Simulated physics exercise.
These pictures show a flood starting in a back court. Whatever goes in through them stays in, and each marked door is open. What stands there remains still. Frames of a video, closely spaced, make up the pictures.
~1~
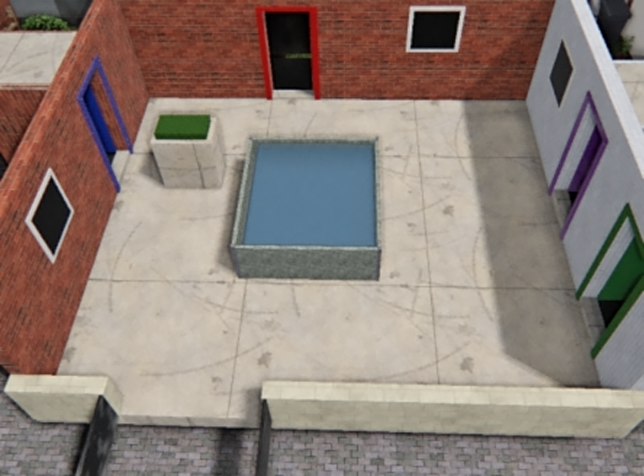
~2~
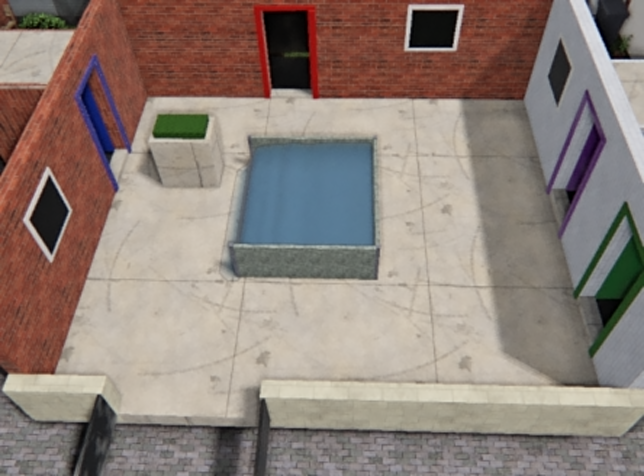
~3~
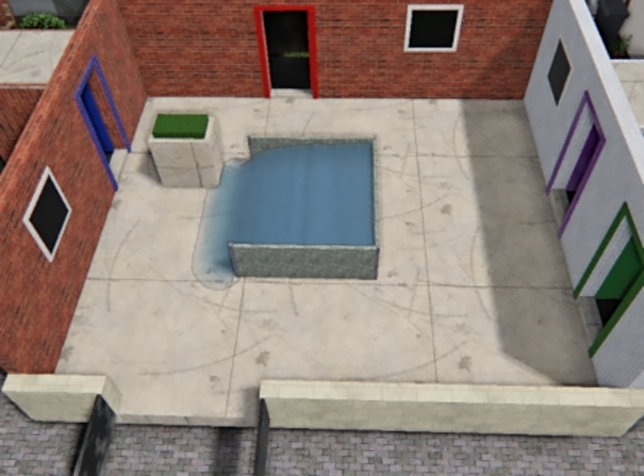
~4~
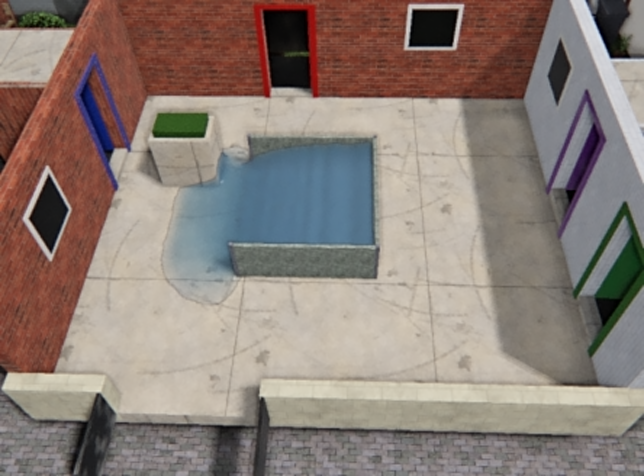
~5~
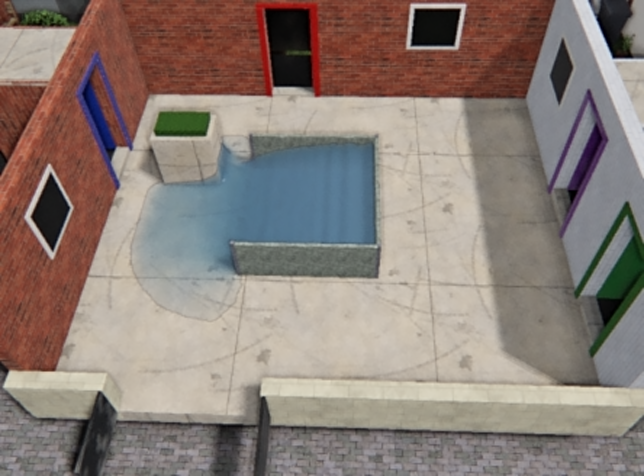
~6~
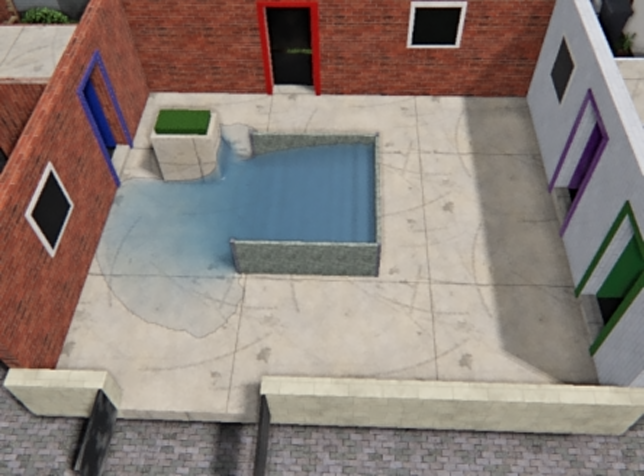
The video shows a walled courtyard with a raised rectangular tank of still blue water; water then pours out through the tank's left side and spreads leftward across the pale paving, around the base of a grass-topped planter.
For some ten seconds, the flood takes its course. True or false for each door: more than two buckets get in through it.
The red door: True; the purple door: False; the blue door: True; the green door: False.
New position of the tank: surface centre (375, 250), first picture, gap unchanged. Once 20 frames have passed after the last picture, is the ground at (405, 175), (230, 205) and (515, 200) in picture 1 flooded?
One after the other: Untouched, reached, untouched.
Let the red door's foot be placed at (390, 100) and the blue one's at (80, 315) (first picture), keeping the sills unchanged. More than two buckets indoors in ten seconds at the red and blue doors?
Door by door: Red is spared, blue is swamped.
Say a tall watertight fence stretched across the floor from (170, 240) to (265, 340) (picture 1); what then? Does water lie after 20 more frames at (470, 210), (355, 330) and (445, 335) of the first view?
Taking the points in the order given, they are high and dry, inundated and inundated.
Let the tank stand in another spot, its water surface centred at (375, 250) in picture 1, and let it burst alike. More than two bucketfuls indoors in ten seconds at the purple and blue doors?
I'd say the purple one remains below while the blue one tops the threshold.
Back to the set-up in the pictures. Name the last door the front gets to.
The purple-painted one.
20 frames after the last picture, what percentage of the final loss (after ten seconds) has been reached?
Result, approximate: 25 per cent.
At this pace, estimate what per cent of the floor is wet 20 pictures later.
Some 45 in a hundred.
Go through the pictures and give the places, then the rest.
The first picture shows still water in the open tank at (310, 192).
In the second picture, the front is at a hidden place, out from the gap at (247, 210).
In the third picture, the front is at (231, 162), out from the gap at (247, 211).
In the fourth picture, the front is at a hidden place, out from the gap at (247, 211).
In the fifth picture, water pours out at (249, 210) and has run to a hidden place.
In the sixth picture, water pours out at (249, 209) and has run to (102, 257).
A moment on, water covers 30 % of the floor; the red door not reached, the purple door not reached, the blue door under two buckets in, the green door not reached.
Next, water covers 35 % of the floor; the red door under two buckets in, the purple door not reached, the blue door over two buckets in, the green door not reached.
Then, water covers 45 % of the floor; the red door over two buckets in, the purple door not reached, the blue door over two buckets in, the green door not reached.
Later, water covers 85 % of the floor; the red door over two buckets in, the purple door not reached, the blue door over two buckets in, the green door wet at the sill, nothing in.
In the end, water covers 100 % of the floor; the red door over two buckets in, the purple door wet at the sill, nothing in, the blue door over two buckets in, the green door wet at the sill, nothing in.
